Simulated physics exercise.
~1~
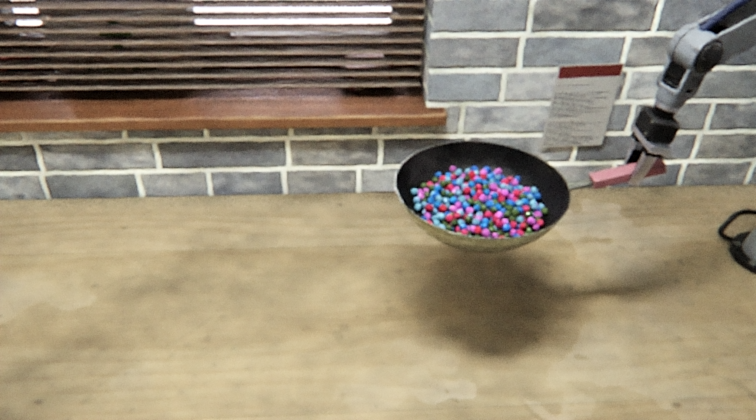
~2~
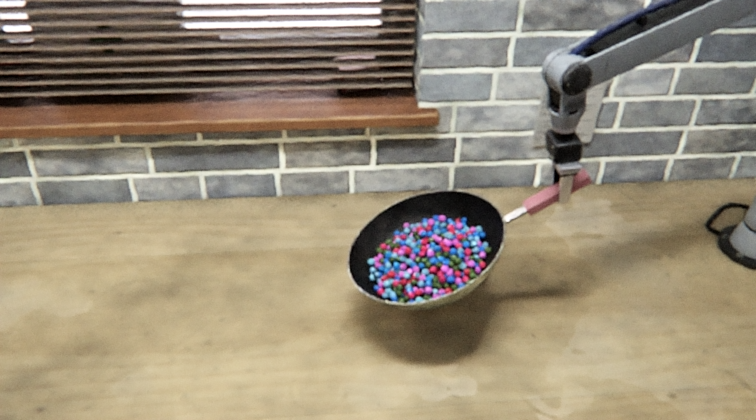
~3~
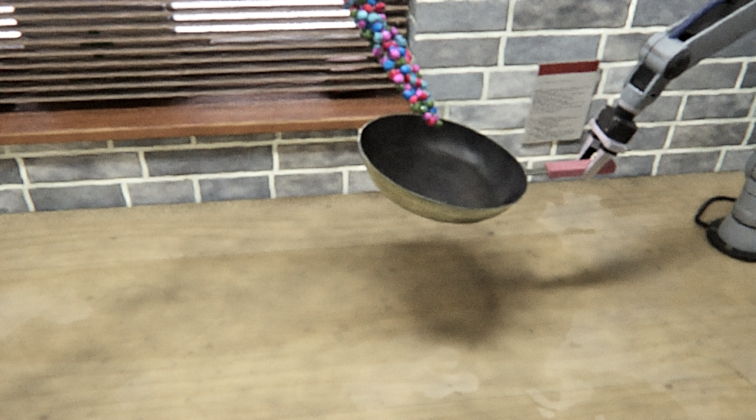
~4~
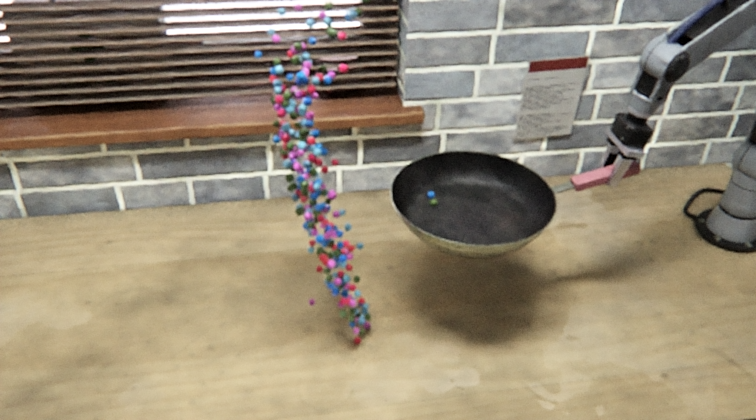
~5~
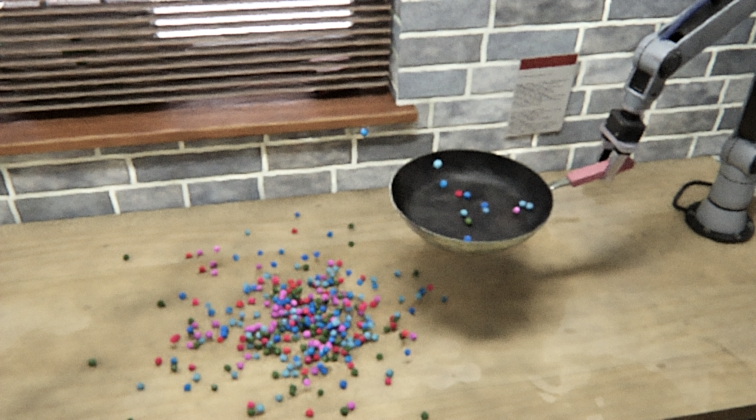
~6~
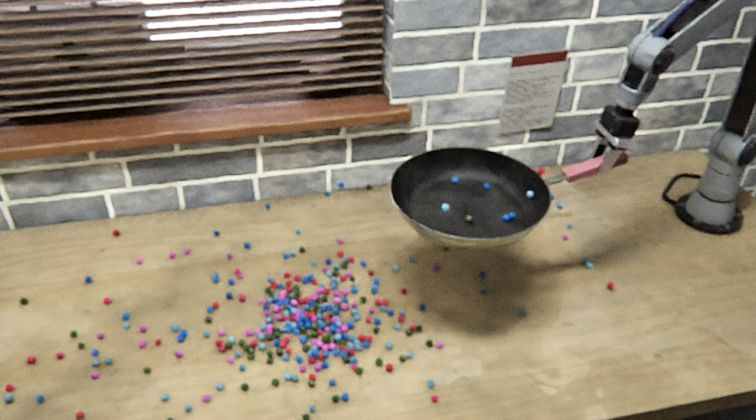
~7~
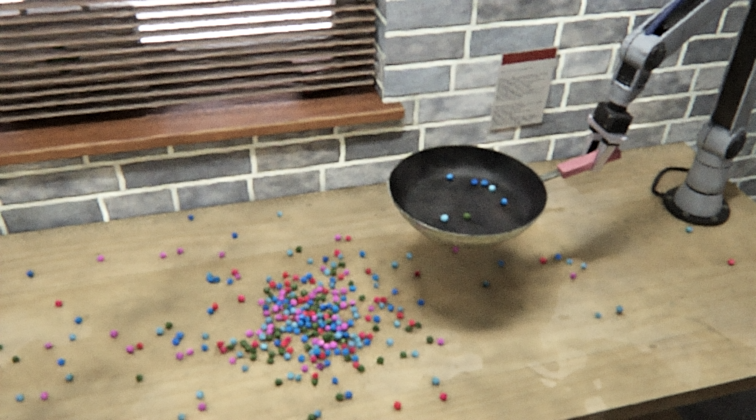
On a wooden counter by a brick wall, a robot arm tosses colourful sweets from a frying pan, leaving most scattered.
